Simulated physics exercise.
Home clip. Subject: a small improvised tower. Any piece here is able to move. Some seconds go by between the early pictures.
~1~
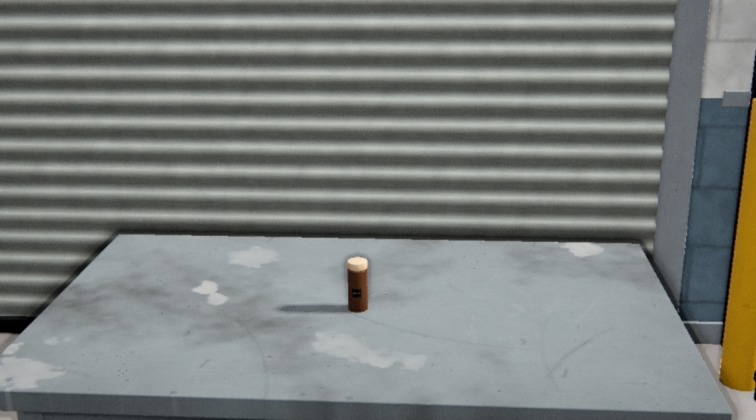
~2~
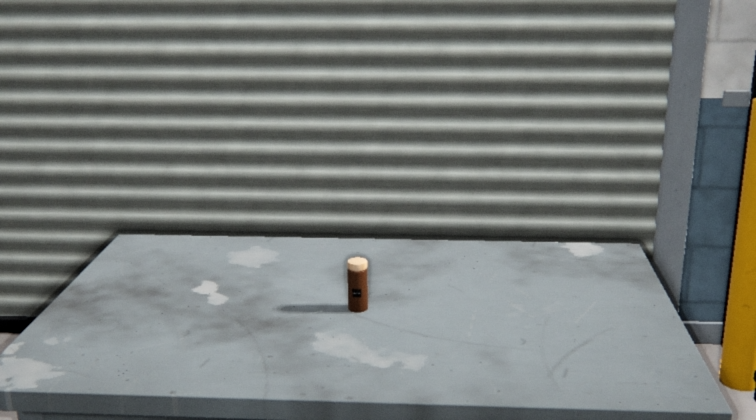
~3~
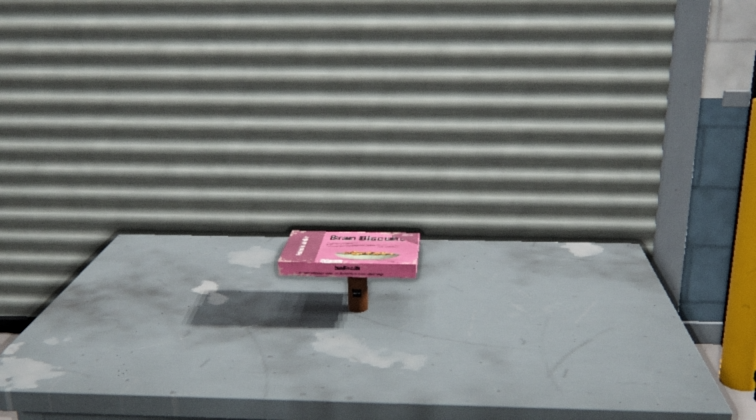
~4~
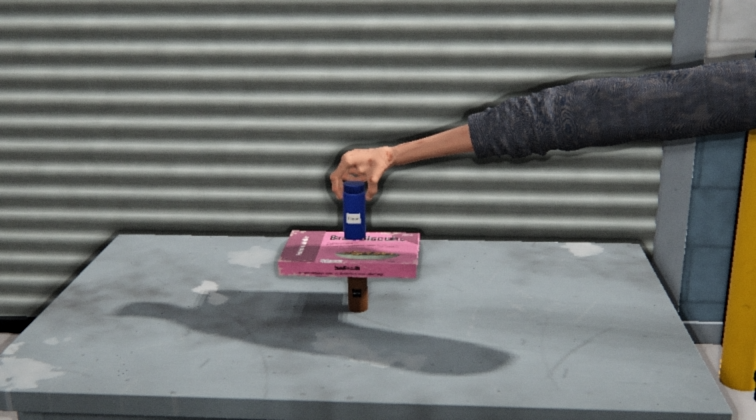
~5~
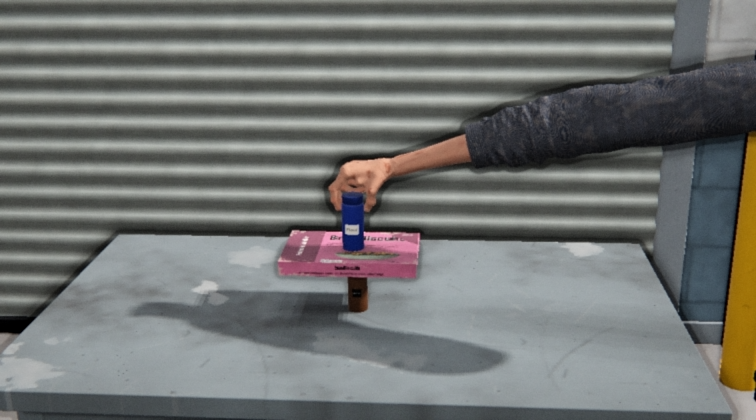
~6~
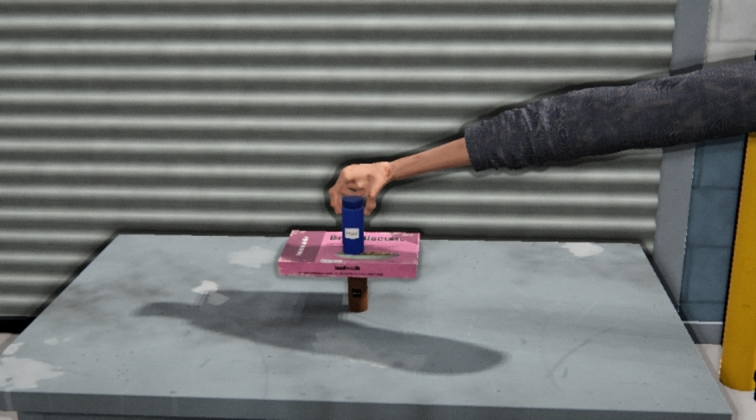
On a scuffed grey table in front of a corrugated metal shutter, a small brown shaker with a pale top stands alone. A flat pink box then appears balanced on top of it. Next, a hand reaching in from the right lowers a blue shaker onto the box and keeps hold of it.
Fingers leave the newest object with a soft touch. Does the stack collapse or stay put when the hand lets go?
Carries the load.
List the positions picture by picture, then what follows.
The last thing is not in view yet; brown shaker (358, 285), in the first picture.
The last thing is not in view yet; brown shaker (358, 285), in the second picture.
The last thing is not in view yet; brown shaker (358, 285), in the third picture.
On its way; blue shaker (354, 210); brown shaker (358, 285), in the fourth picture.
On its way; blue shaker (353, 221); brown shaker (358, 285), in the fifth picture.
Set down, still held; blue shaker (353, 225); brown shaker (358, 285), in the sixth picture.
Then, 0.50 s later than the last frame, all is still.
Then, 1.30 s later than the last frame, blue shaker resting near (353, 226).
When it is over, all 3 as before. End places, in pixels of the last picture, blue shaker near (353, 226). The stack keeps its balance.
